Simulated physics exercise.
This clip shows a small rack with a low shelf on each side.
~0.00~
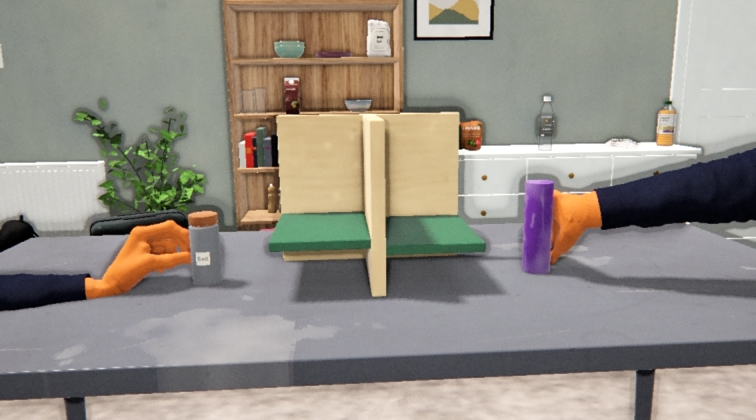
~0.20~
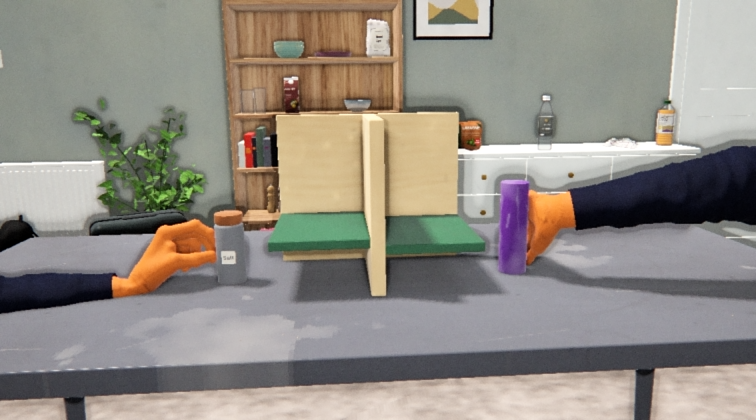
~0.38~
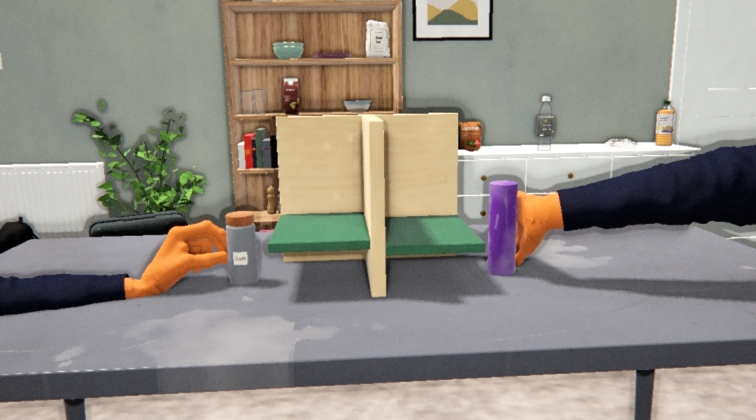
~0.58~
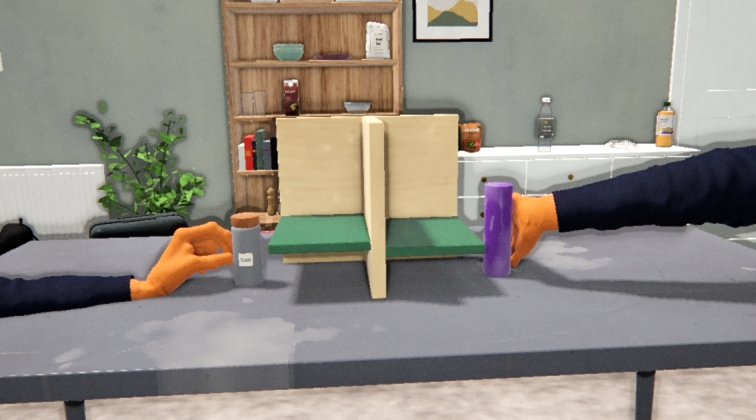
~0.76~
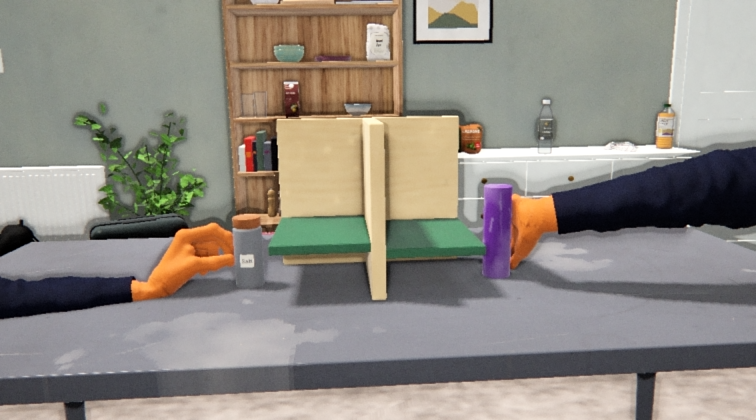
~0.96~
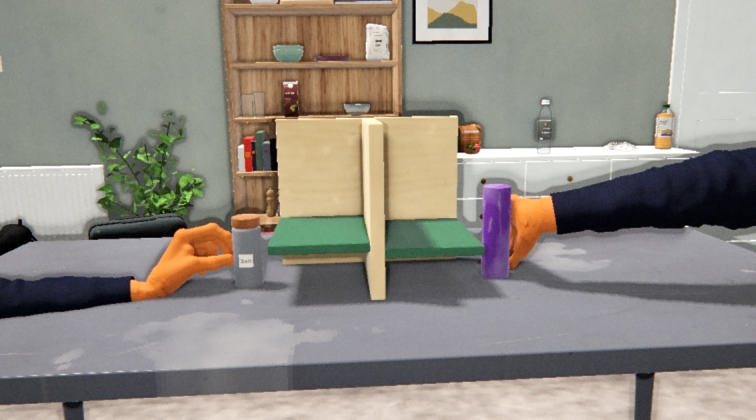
The clip opens on a small rack with a low green shelf on each side, a hand at the left holding a grey shaker and another at the right holding a purple candle. The hands slide both things inward toward the rack, the movement shrinking until they barely shift beside the shelves.
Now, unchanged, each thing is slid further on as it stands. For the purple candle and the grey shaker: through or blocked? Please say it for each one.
Purple candle blocked, grey shaker blocked.
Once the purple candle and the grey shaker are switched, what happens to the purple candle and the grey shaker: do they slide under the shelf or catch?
The purple candle snags, and then the grey shaker snags.
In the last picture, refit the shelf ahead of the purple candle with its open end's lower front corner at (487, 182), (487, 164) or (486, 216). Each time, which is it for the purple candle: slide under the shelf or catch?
Outcome by try: In / in / hung up.
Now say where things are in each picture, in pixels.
The first frame shows hands sliding the things forward; purple candle (538, 227); grey shaker (205, 248); shelf (374, 198).
The second frame shows hands sliding the things forward; grey shaker (230, 247); shelf (373, 198).
The third frame shows hands sliding the things forward; purple candle (503, 228); shelf (373, 198).
The fourth frame shows hands sliding the things forward; grey shaker (247, 250); shelf (373, 200).
The fifth frame shows hands sliding the things forward; purple candle (497, 231); shelf (373, 201).
The sixth frame shows hands sliding the things forward; purple candle (496, 231); grey shaker (247, 251); shelf (372, 201).
Around 1.16 s, purple candle sliding up to the opening near (490, 232); grey shaker sliding up to the opening near (254, 251).
Around 1.22 s, purple candle sliding up to the opening near (483, 232); grey shaker sliding up to the opening near (261, 250).
Finally (2.2 s), the purple candle catches on the edge, near (483, 232); the grey shaker catches on the edge, near (261, 250).
